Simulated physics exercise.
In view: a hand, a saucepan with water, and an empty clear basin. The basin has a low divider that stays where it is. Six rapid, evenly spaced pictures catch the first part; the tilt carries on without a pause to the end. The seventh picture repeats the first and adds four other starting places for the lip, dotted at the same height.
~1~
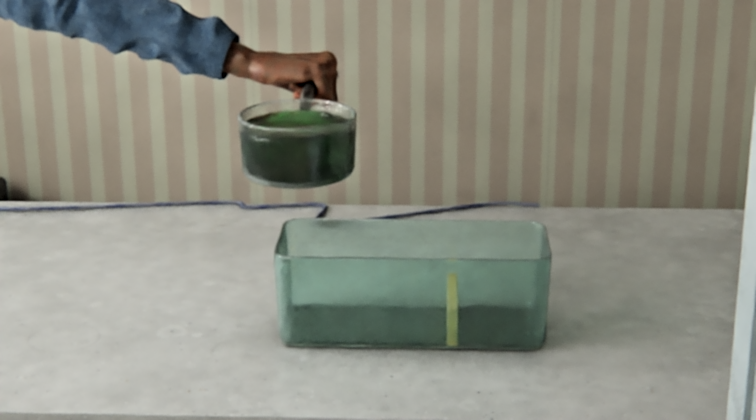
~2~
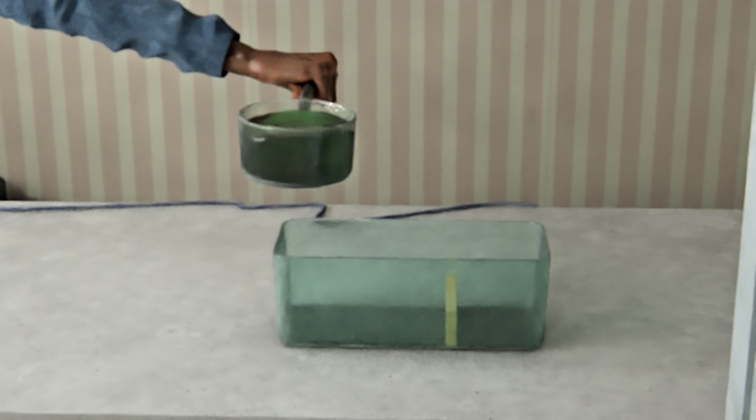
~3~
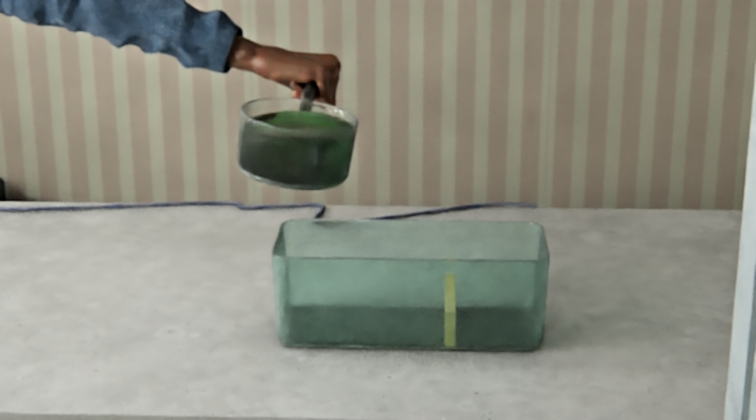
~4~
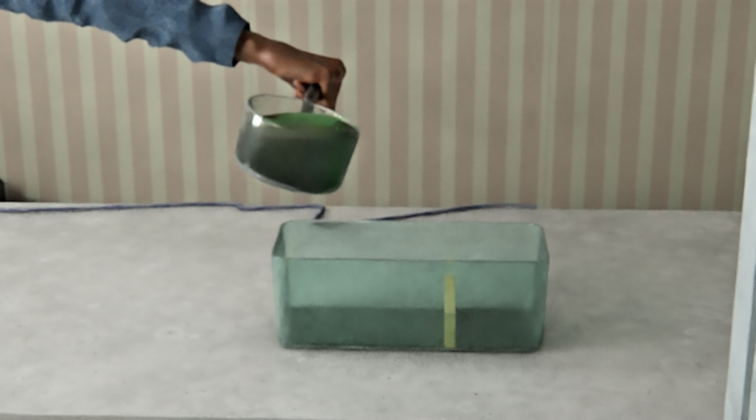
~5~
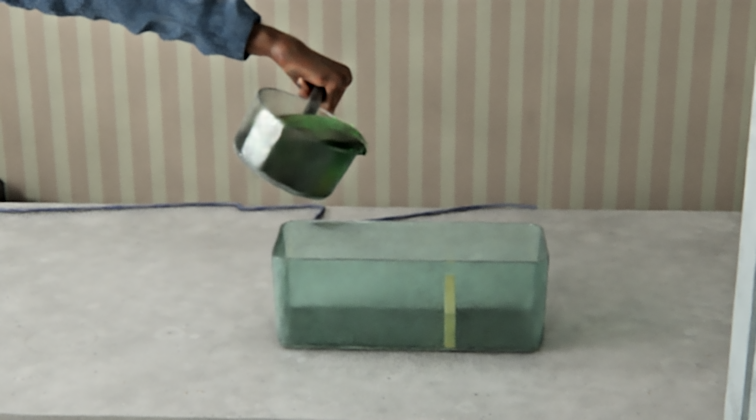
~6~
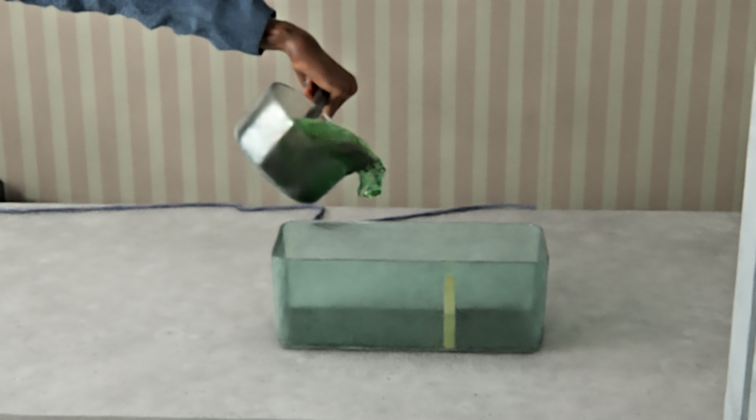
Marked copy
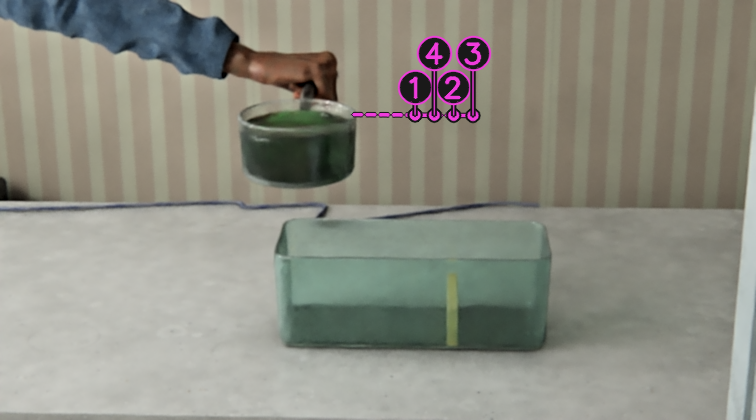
A hand in a blue sleeve held a clear pan of green water above a clear basin on a table, then tilted it rightward until water poured over the lip.
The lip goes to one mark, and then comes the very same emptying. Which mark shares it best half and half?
Best: 1.
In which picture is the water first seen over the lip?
Picture 5.
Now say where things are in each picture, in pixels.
In the first picture, upright, lip at (353, 114); basin from (280, 342) to (545, 346); top of the wall at (453, 291); nothing has left yet.
In the second picture, tipped about 2°, lip at (353, 116); nothing has left yet.
In the third picture, tipped about 8°, lip at (355, 122); nothing has left yet.
In the fourth picture, tipped about 17°, lip at (357, 133); nothing has left yet.
In the fifth picture, tipped about 29°, lip at (359, 146); water is over the lip, down to (363, 151).
In the sixth picture, tipped about 44°, lip at (356, 161); water is over the lip, down to (371, 190).
In magenta, 1 at (415, 115); 2 at (453, 115); 3 at (473, 115); 4 at (434, 115).
With 1, about 52 % ends left of the wall and 47 % right of it.
With 2, about 31 % ends left of the wall and 67 % right of it.
With 3, about 21 % ends left of the wall and 73 % right of it; 6 % is lost outside.
With 4, about 37 % ends left of the wall and 63 % right of it.
